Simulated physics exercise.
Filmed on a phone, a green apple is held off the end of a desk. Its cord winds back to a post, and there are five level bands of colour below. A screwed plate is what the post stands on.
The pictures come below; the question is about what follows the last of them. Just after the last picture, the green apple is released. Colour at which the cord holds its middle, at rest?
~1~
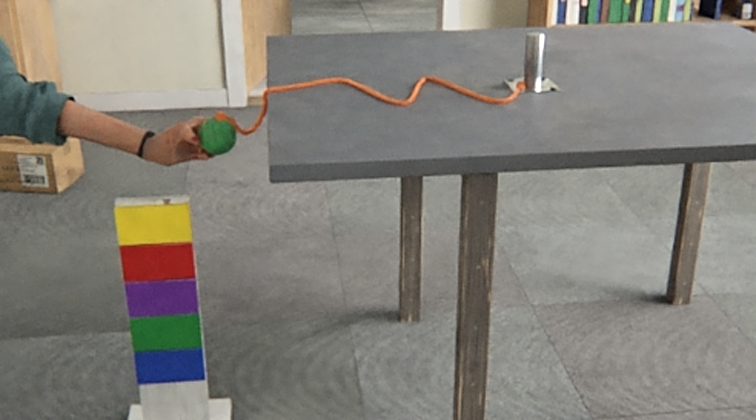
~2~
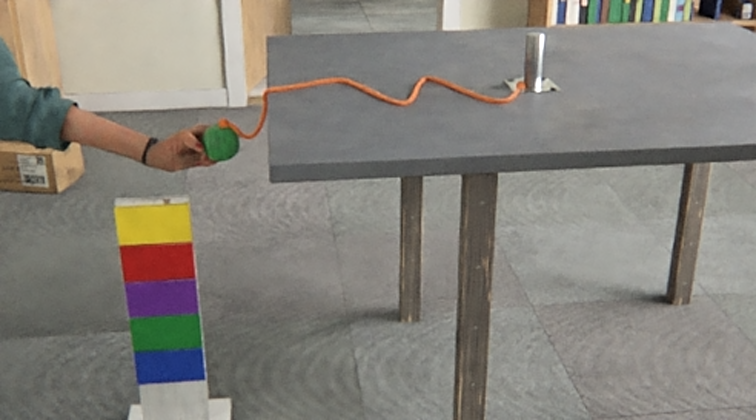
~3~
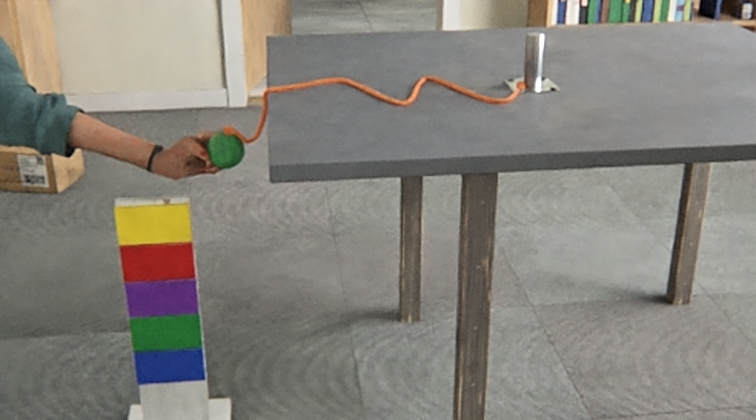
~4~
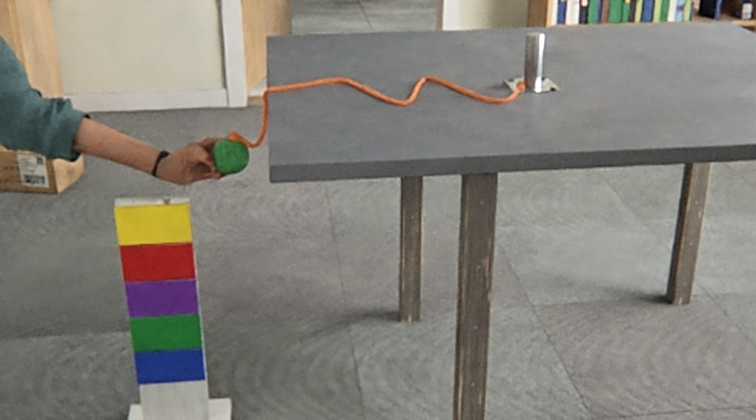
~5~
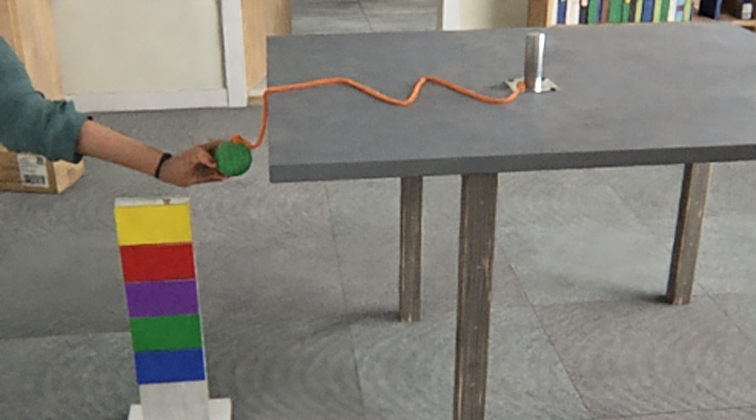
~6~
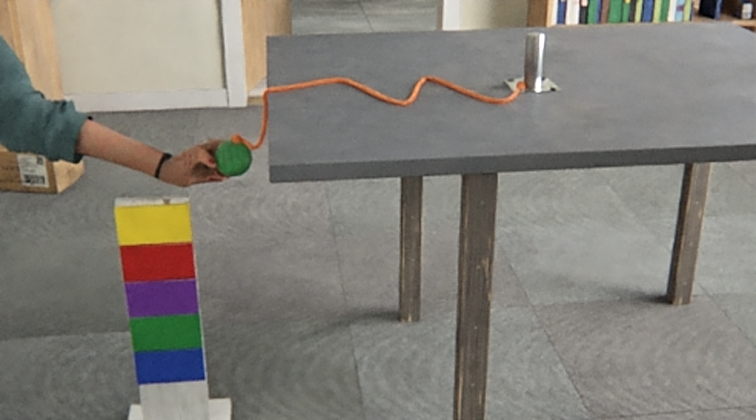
Blue.
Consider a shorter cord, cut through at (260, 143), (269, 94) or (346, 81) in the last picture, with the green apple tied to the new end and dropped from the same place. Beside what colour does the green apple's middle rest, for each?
Try 1 - green; try 2 - purple; try 3 - yellow.
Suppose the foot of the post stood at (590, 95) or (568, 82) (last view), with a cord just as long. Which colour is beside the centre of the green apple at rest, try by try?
Try one - green; try two - green.
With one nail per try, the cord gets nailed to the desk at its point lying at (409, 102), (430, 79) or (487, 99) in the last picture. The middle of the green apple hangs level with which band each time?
In order: Red; purple; green.
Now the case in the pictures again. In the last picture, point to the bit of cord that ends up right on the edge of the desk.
That spot lies near (409, 102).
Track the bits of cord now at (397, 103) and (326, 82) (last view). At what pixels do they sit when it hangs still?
(267, 114) for the first, (277, 218) for the second.
A little later, apple near (283, 321); level with green.
Next, apple near (282, 355); level with blue.
When it is over, apple near (286, 359); level with blue. At blue.
